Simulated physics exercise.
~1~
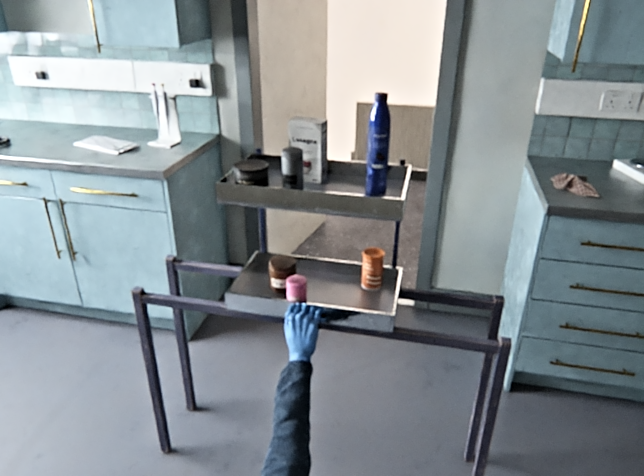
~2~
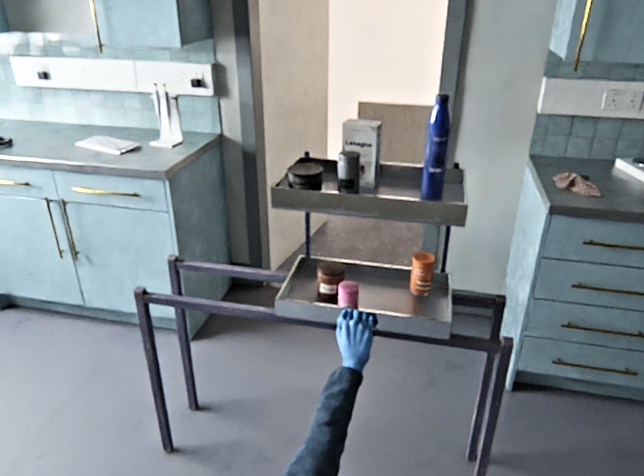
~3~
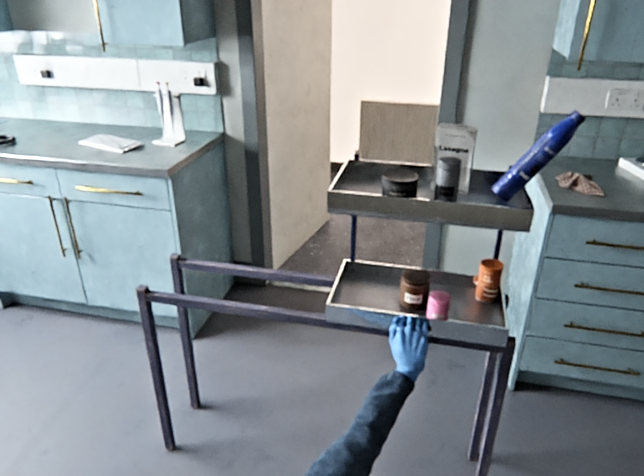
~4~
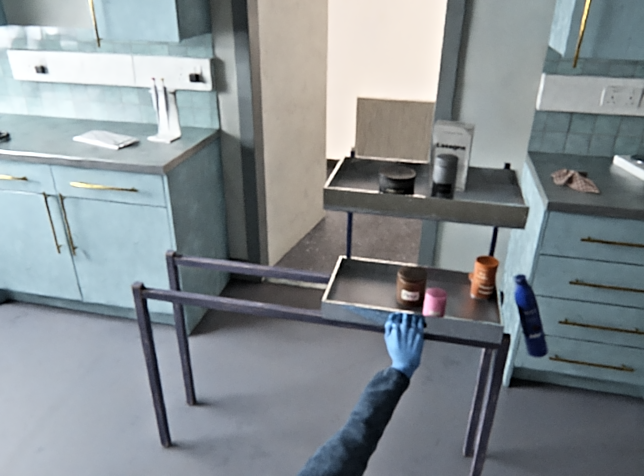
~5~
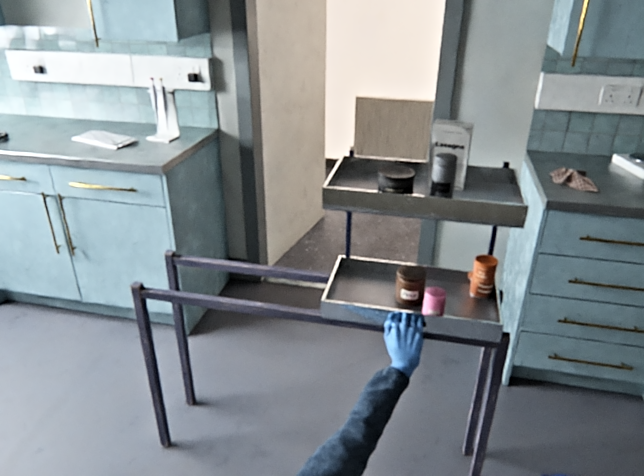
In a kitchen, a gloved hand moves a loaded rack right and a blue bottle topples off.
